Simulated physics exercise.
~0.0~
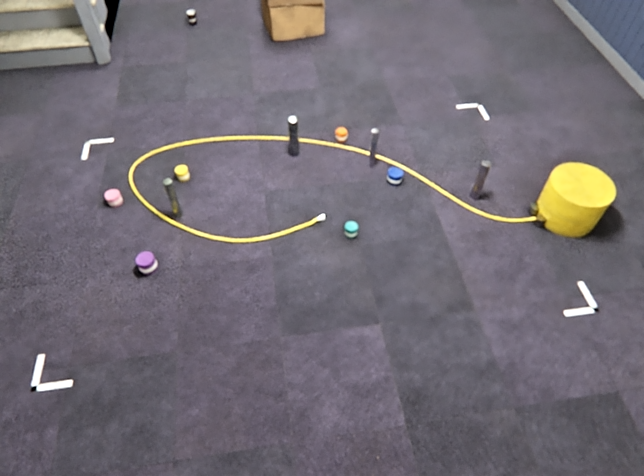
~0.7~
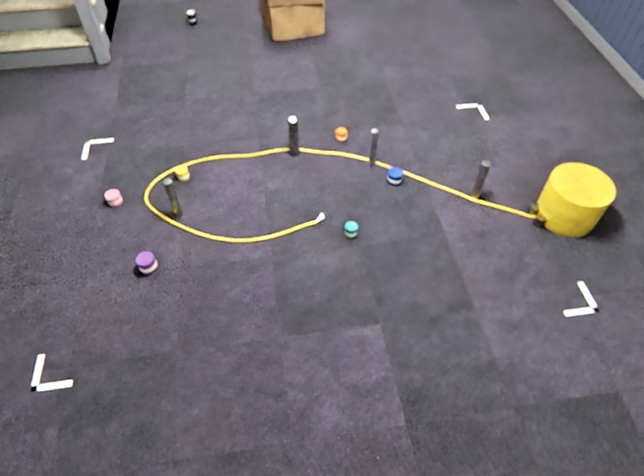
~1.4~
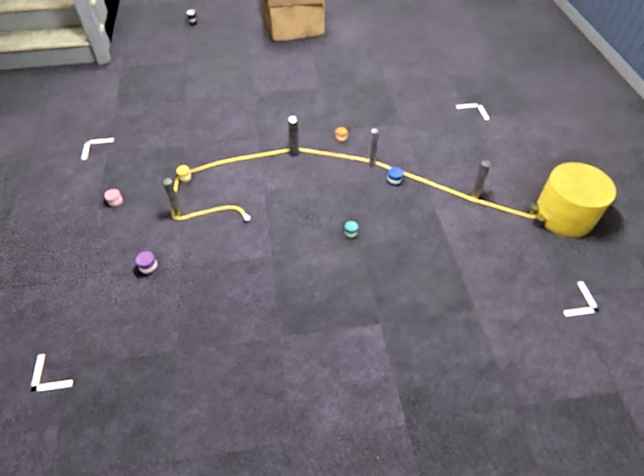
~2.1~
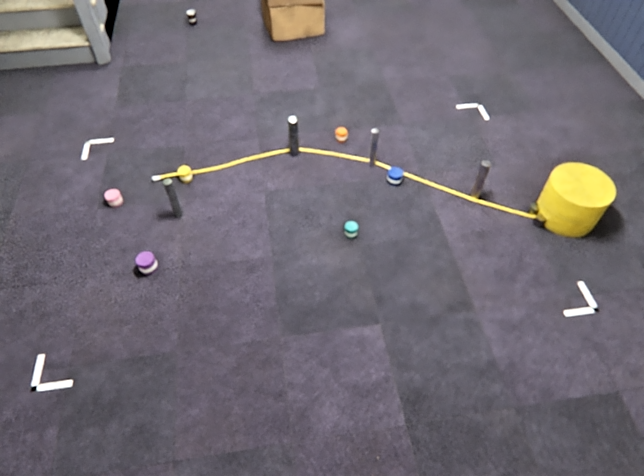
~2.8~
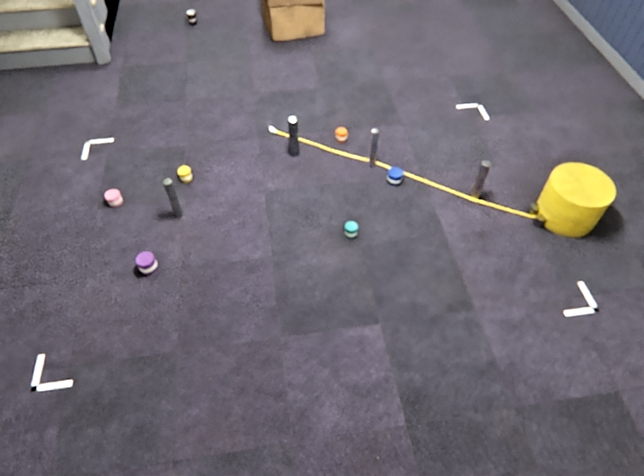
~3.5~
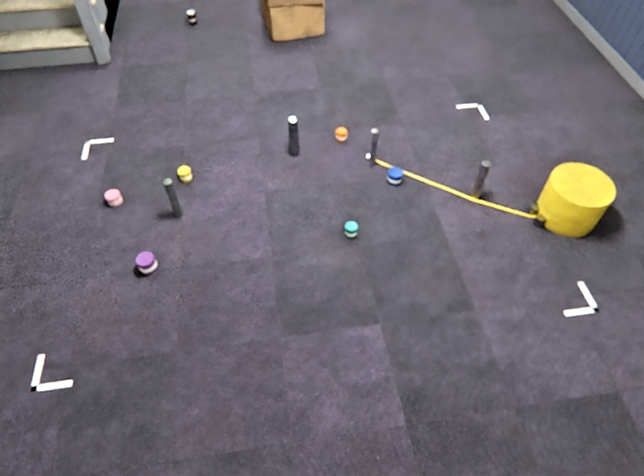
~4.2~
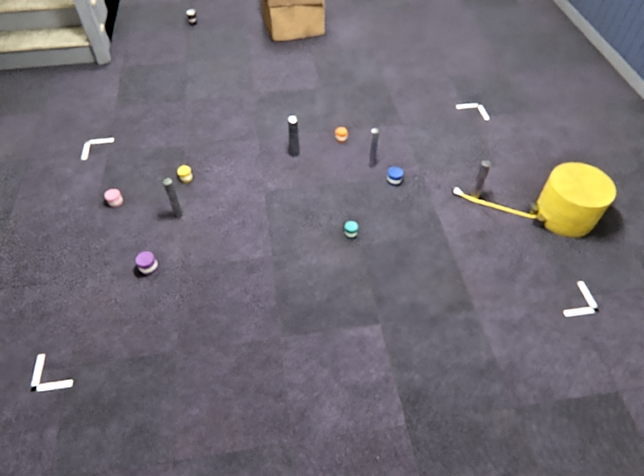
We see a yellow lead looped among dark posts and small coloured objects on a carpeted floor; it tightens against the posts, then draws back rightward past them into a yellow drum, leaving a short length out while the small objects stay essentially in place.
